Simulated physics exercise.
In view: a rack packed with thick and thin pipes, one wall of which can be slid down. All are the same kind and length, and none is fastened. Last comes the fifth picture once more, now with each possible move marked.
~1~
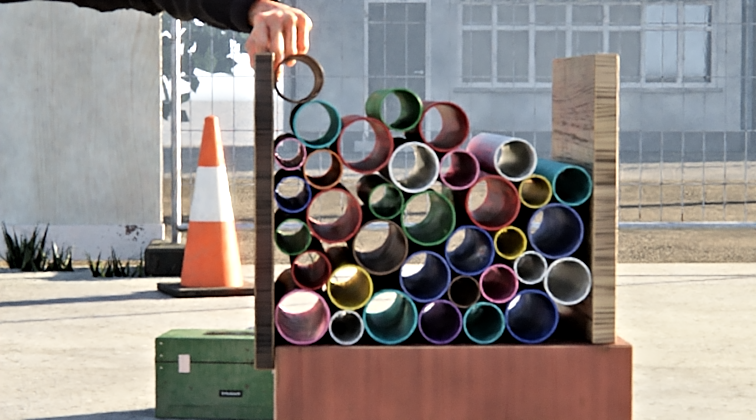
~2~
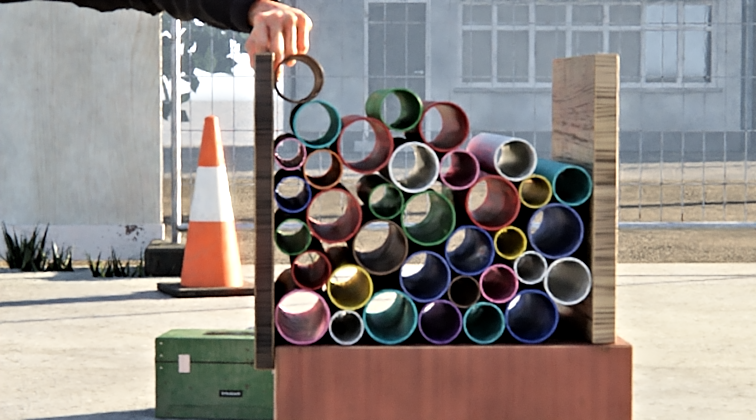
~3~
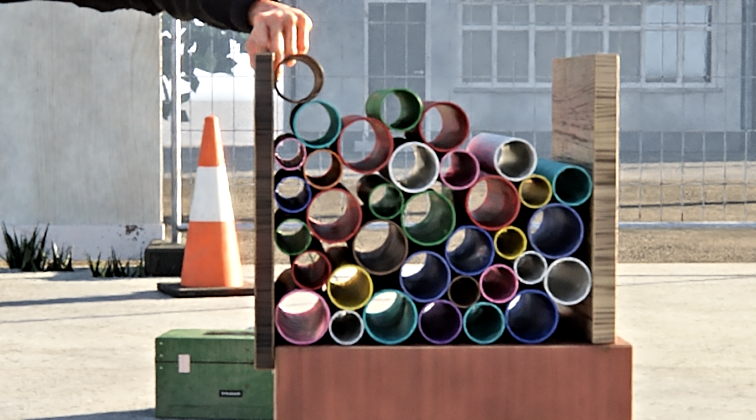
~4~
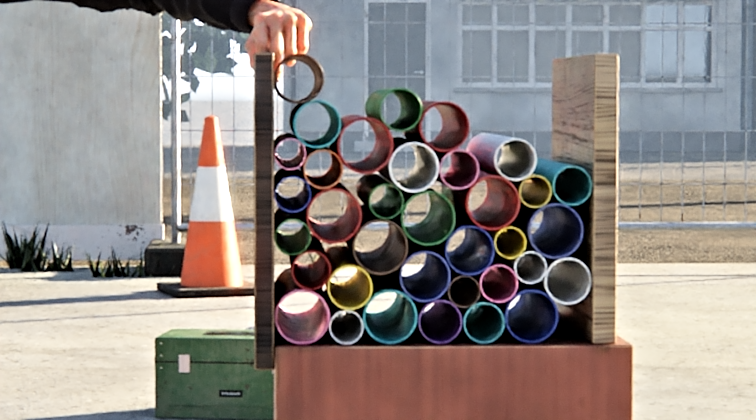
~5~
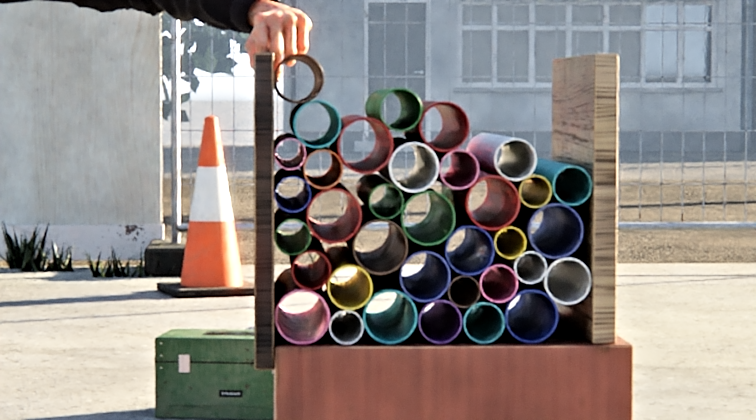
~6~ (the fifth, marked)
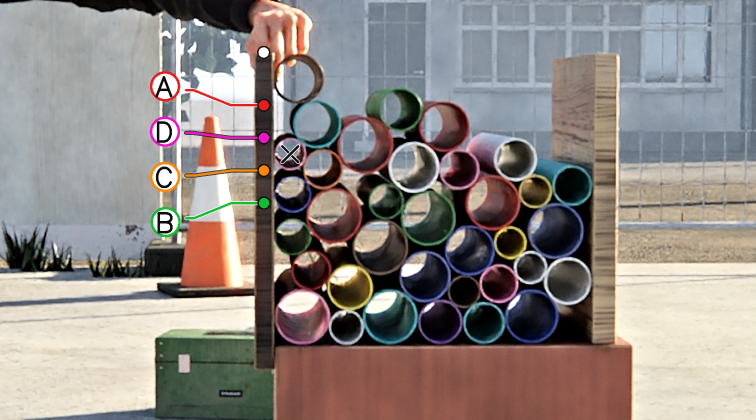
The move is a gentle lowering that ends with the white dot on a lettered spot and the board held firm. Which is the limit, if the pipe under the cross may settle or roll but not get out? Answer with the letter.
Slide it to C.
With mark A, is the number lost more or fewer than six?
It loses fewer than six.
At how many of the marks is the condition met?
The number is three.
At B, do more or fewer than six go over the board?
At B, fewer than six.
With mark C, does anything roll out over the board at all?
Yes.
On the marked copy, A at (264, 105); B at (264, 203); C at (264, 171); D at (264, 138); the cross at (290, 154); the white dot at (264, 53).
Taking C. A third of the way, top of the board (274, 111).
Two thirds of the way, top of the board (274, 170).
When it is over, top of the board (274, 170), one out over the board, the crossed one still inside.
As for the rest, A keeps the crossed one inside; B lets the crossed one out; D keeps the crossed one inside.
